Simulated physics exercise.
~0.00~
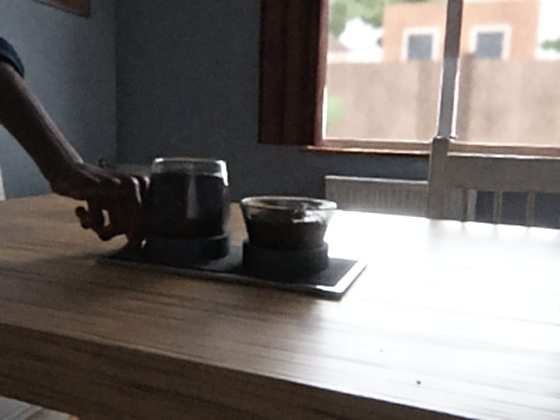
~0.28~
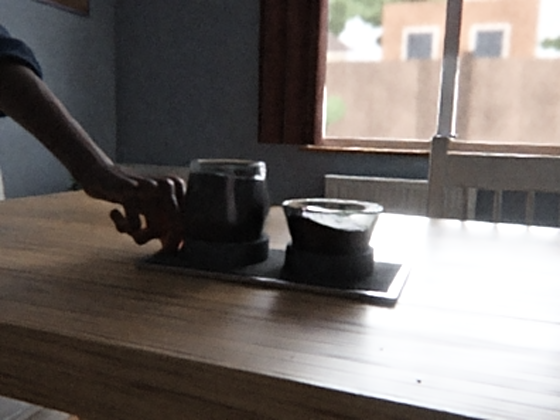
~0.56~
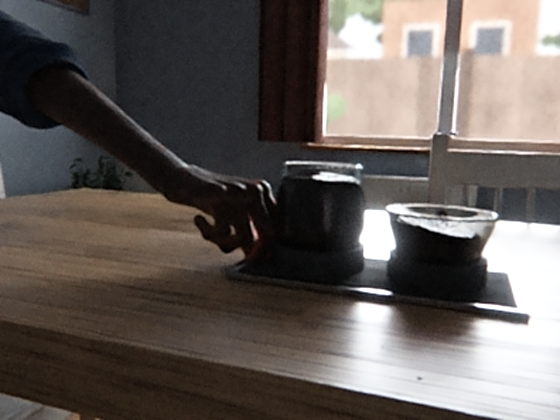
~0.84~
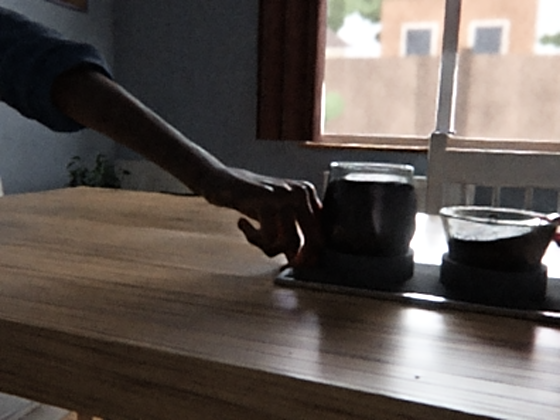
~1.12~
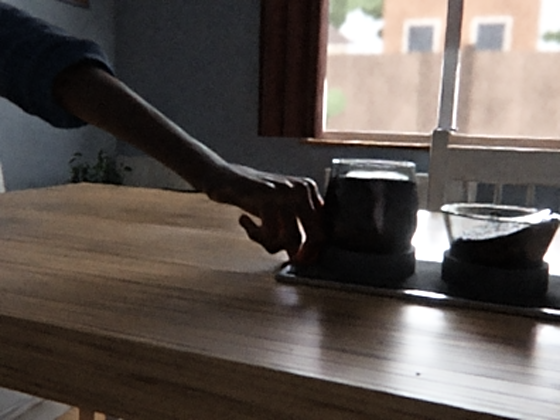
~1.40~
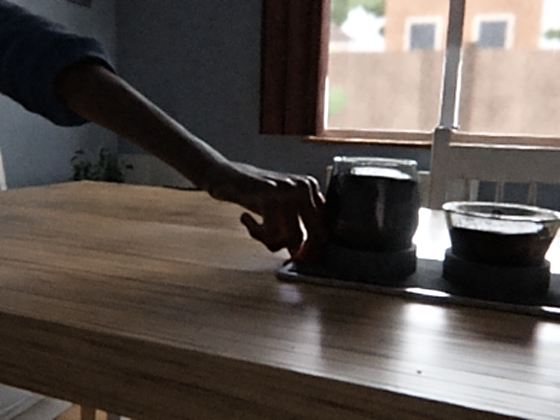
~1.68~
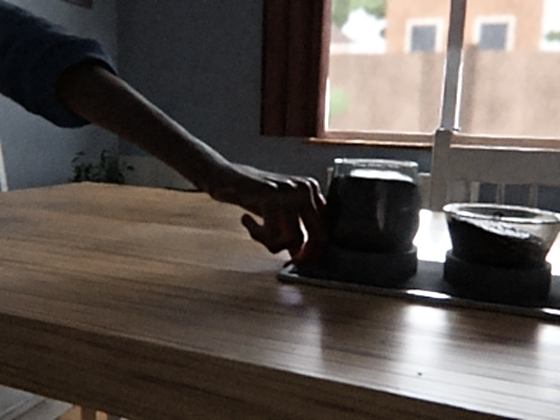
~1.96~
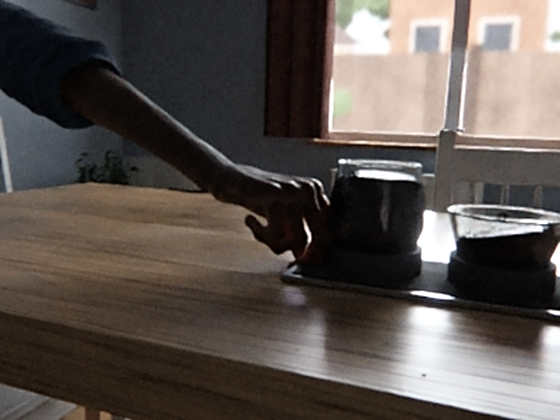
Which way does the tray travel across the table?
The tray moves to the right, with the hand following at its left end, and then comes to a stop.
